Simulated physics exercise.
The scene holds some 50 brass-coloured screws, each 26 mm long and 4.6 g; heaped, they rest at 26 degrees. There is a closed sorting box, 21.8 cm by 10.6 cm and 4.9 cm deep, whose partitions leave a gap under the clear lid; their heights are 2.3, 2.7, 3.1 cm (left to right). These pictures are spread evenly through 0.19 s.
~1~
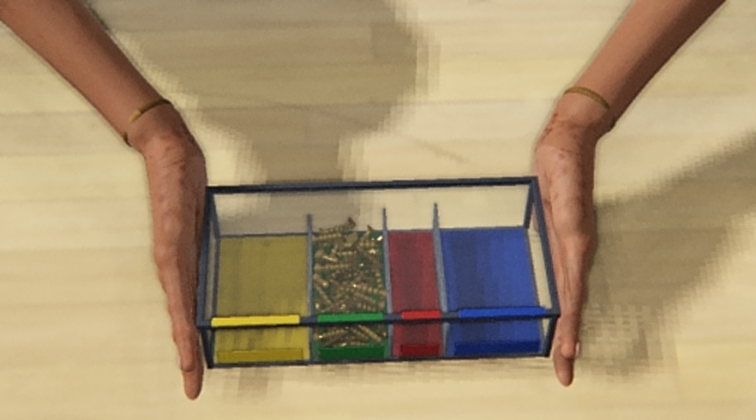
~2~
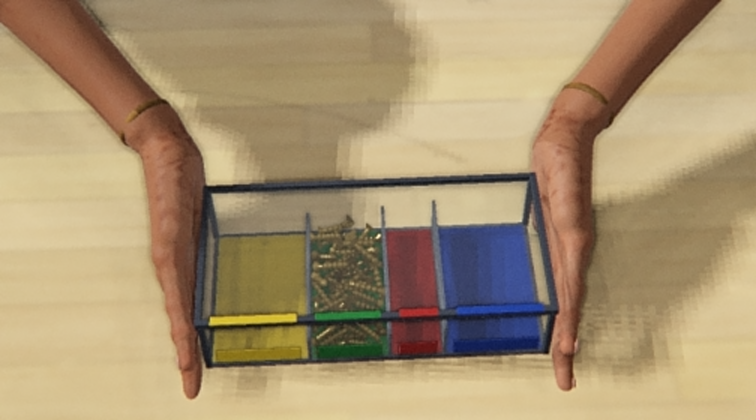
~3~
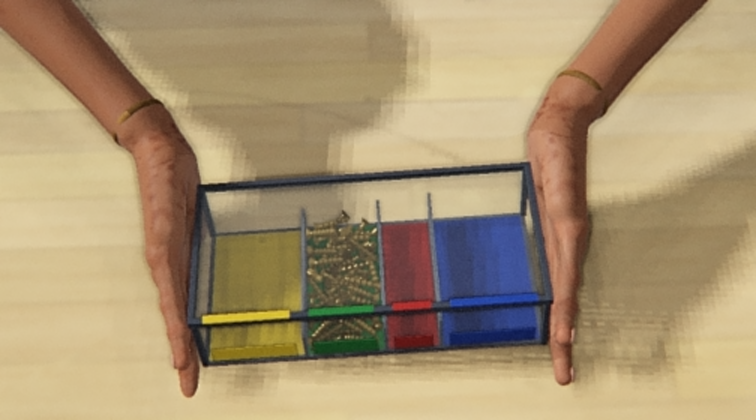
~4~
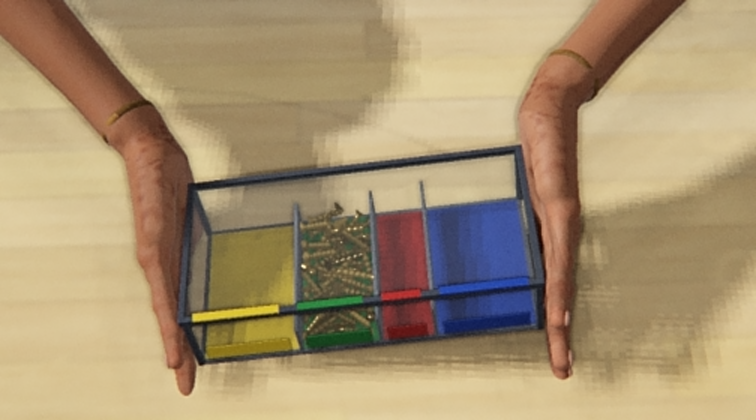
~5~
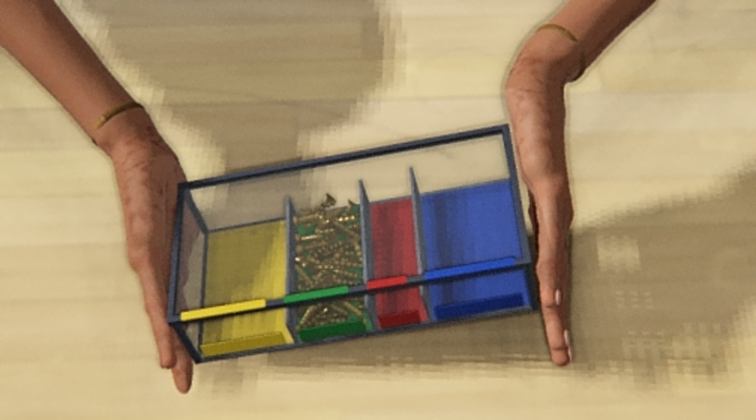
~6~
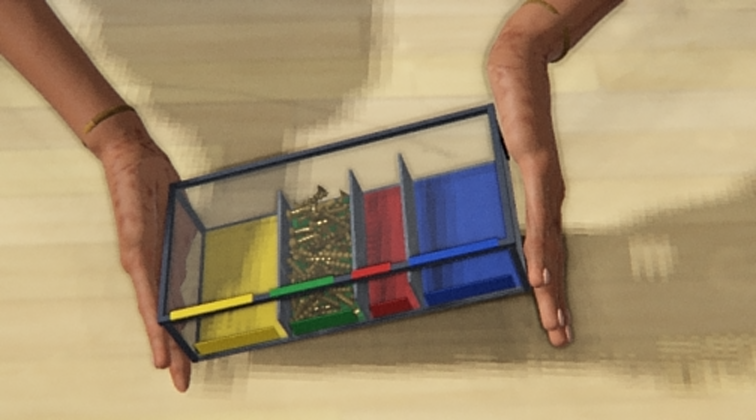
The video shows two hands holding a clear-lidded box with yellow, green, red and blue compartments, brass-coloured screws piled in the green one, as they gradually tilt it, raising the right end while the screws stay in their compartment.
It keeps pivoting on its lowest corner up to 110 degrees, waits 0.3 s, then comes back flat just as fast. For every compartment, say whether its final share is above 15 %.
Red: No, blue: No, green: No, yellow: Yes.
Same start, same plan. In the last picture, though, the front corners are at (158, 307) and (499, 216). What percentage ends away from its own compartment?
Then around 100 percent would end up out of place.
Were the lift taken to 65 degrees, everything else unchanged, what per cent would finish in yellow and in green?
Yellow: 10, green: 90 (per cent).
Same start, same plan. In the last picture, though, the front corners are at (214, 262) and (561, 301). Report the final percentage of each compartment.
You'd see red at 0 percent, blue at 100, green at 0 and yellow at 0 percent.
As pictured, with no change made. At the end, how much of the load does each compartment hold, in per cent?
Red: 0%; blue: 0%; green: 0%; yellow: 100%.
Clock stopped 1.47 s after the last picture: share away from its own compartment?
Near 100 per cent of it.
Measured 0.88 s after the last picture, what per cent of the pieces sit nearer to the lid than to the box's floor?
Roughly 100 per cent.
Then, 0.88 s after the last picture, tilt 110 degrees; yellow 100 %.
Then, 1.47 s after the last picture, tilt 58 degrees; yellow 100 %.
Then, 2.10 s after the last picture, tilt 0 degrees; yellow 100 %.
In the end, red 0 %, blue 0 %, green 0 %, yellow 100 %.
